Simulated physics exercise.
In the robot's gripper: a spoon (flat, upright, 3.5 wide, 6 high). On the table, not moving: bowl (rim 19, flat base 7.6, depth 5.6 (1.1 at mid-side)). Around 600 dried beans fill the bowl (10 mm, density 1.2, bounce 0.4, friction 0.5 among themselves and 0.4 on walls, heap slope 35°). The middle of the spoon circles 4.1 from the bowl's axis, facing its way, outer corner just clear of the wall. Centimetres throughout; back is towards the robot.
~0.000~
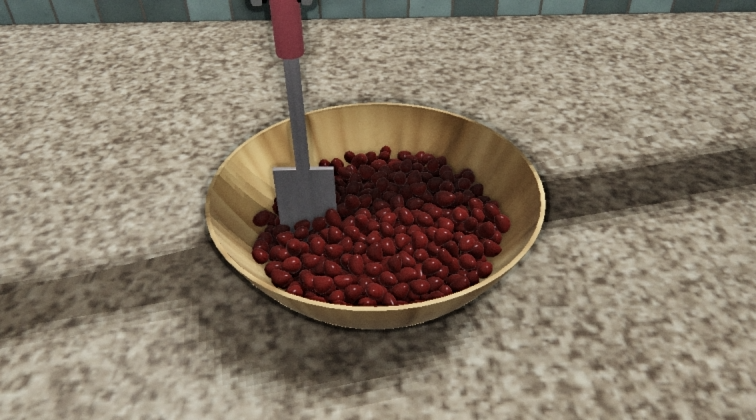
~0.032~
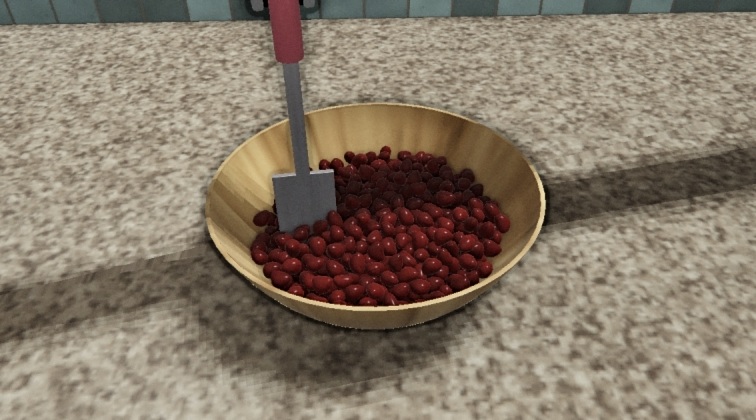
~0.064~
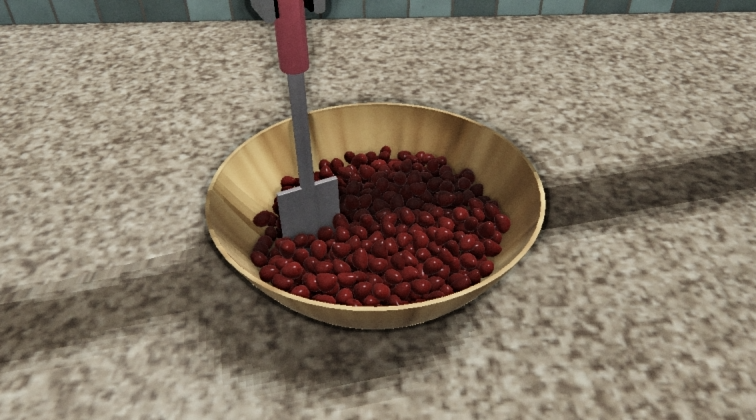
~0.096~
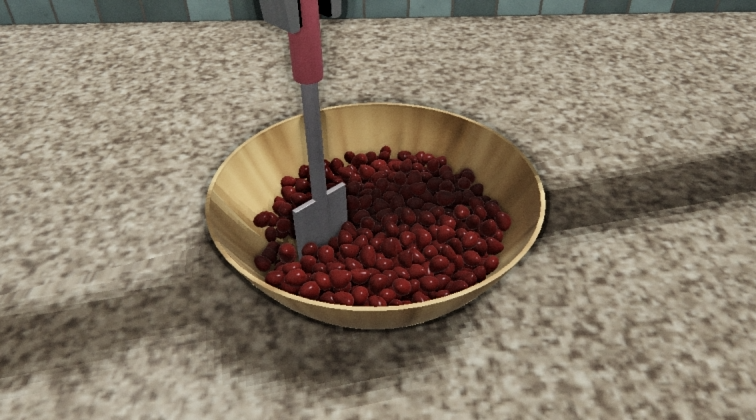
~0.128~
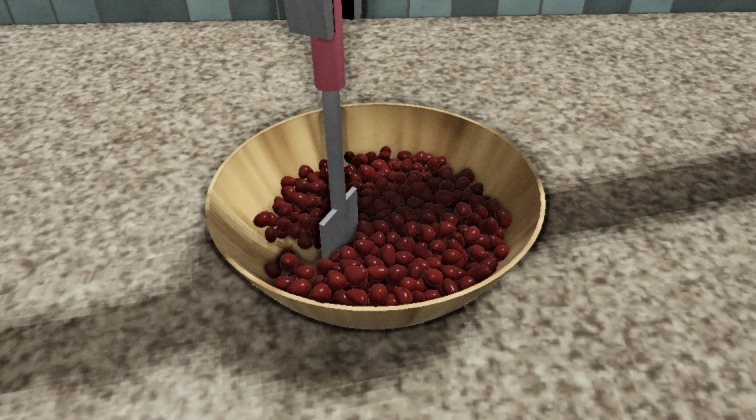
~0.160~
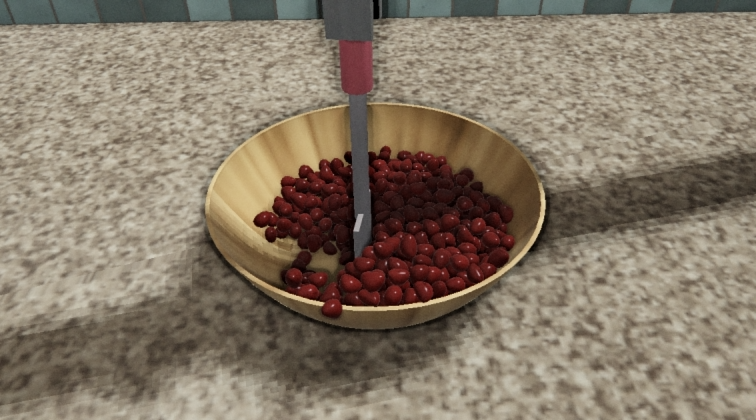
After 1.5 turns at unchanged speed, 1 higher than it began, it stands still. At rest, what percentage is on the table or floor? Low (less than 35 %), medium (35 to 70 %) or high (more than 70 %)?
Answer: Low; less than 35 % of the dried beans finish on the table or floor.
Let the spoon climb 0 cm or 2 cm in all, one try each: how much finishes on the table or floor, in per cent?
About 15 and 10 per cent.
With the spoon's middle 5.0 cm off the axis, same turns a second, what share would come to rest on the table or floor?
It would be near 20 per cent.
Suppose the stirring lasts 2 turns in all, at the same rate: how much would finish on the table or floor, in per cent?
It would be near 15 per cent.
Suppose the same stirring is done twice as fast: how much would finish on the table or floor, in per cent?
It would be near 45 per cent.
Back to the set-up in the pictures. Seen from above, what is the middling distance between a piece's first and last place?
Roughly 8 cm.
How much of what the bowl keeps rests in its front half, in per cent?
Roughly 45 per cent.
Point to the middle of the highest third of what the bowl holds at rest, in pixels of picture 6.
At about (427, 191).
By 0.47 s, 260° round, highest piece 8 above the table; 549 in the bowl, 28 on the table or floor, 20 in flight or on the tool.
By 0.78 s, 79° round, highest piece 7 above the table; 526 in the bowl, 67 on the table or floor, 4 in flight or on the tool.
By 1.14 s, 180° round, highest piece 6 above the table; 518 in the bowl, 79 on the table or floor.
By 1.84 s, 180° round, highest piece 6 above the table; 518 in the bowl, 79 on the table or floor.
Final count, 518 in the bowl, 79 on the table or floor. That is 13 % on the table or floor.
